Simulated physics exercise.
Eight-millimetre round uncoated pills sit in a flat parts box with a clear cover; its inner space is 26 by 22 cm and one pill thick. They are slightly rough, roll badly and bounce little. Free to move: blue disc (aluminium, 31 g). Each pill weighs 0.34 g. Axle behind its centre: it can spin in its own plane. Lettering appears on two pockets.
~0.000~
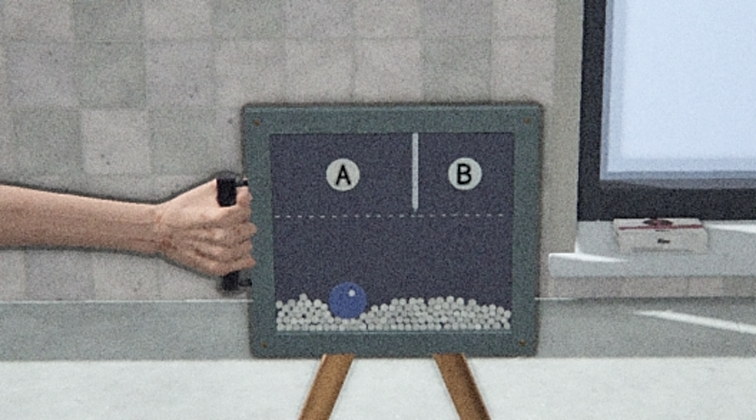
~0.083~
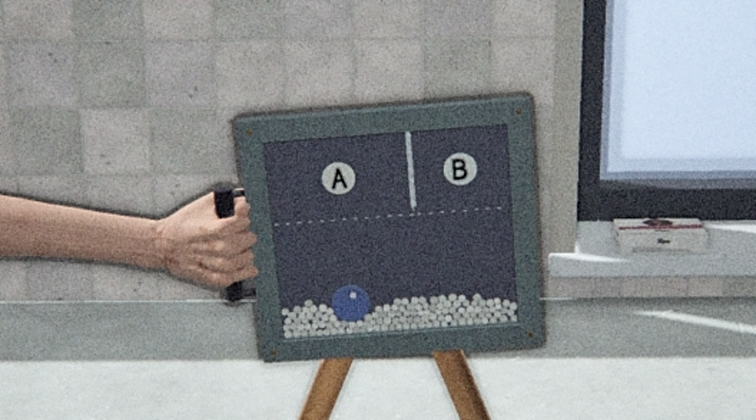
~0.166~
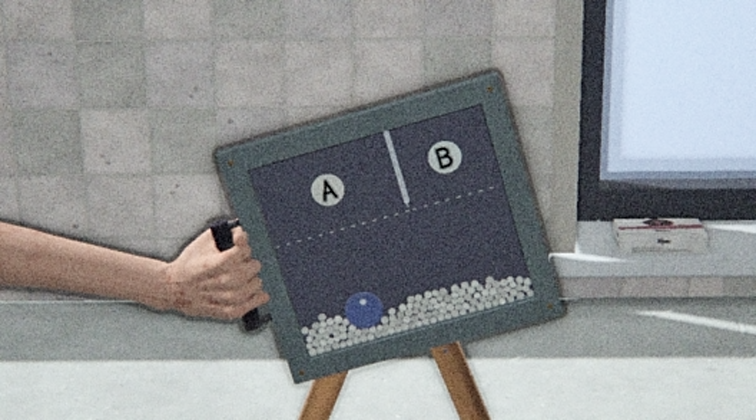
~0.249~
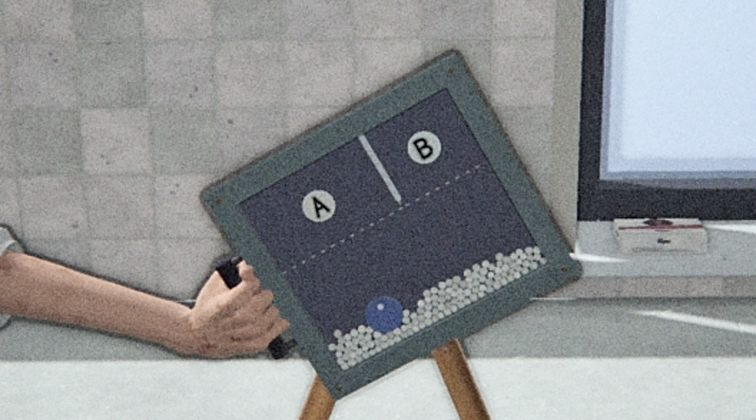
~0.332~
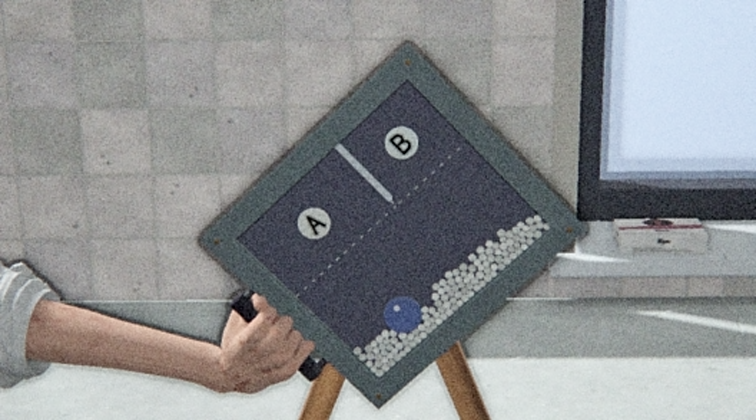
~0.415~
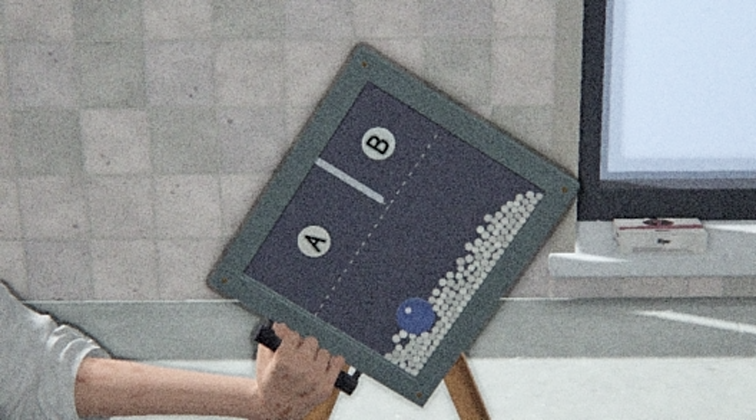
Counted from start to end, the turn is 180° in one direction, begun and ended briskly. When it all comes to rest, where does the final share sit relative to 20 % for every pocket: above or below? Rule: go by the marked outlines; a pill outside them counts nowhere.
Pocket A: Above it. Pocket B: Below it.
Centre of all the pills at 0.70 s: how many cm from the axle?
Position estimate: Right 8 cm, below 5 cm.
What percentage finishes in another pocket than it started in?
Estimate: Roughly 95 %.
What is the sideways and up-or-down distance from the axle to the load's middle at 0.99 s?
Right: About 6 cm; below: About 8 cm.
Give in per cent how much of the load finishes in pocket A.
About 95 per cent.
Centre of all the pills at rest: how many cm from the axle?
It lies close to 7 centimetres right and 7 centimetres below.
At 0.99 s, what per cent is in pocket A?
65 per cent.
After 0.70 s, it stands 104° anticlockwise; the pills' middle is 8 cm right of and 5 cm below the centre; A 5 %.
After 0.99 s, it stands 152° anticlockwise; the pills' middle is 6 cm right of and 8 cm below the centre; A 65 %.
After 1.23 s, it stands 180° anticlockwise; the pills' middle is 8 cm right of and 7 cm below the centre; A 90 %.
All still by 2.3 s, it stands 180° anticlockwise; A 95 %, B 0 %, elsewhere 5 %.
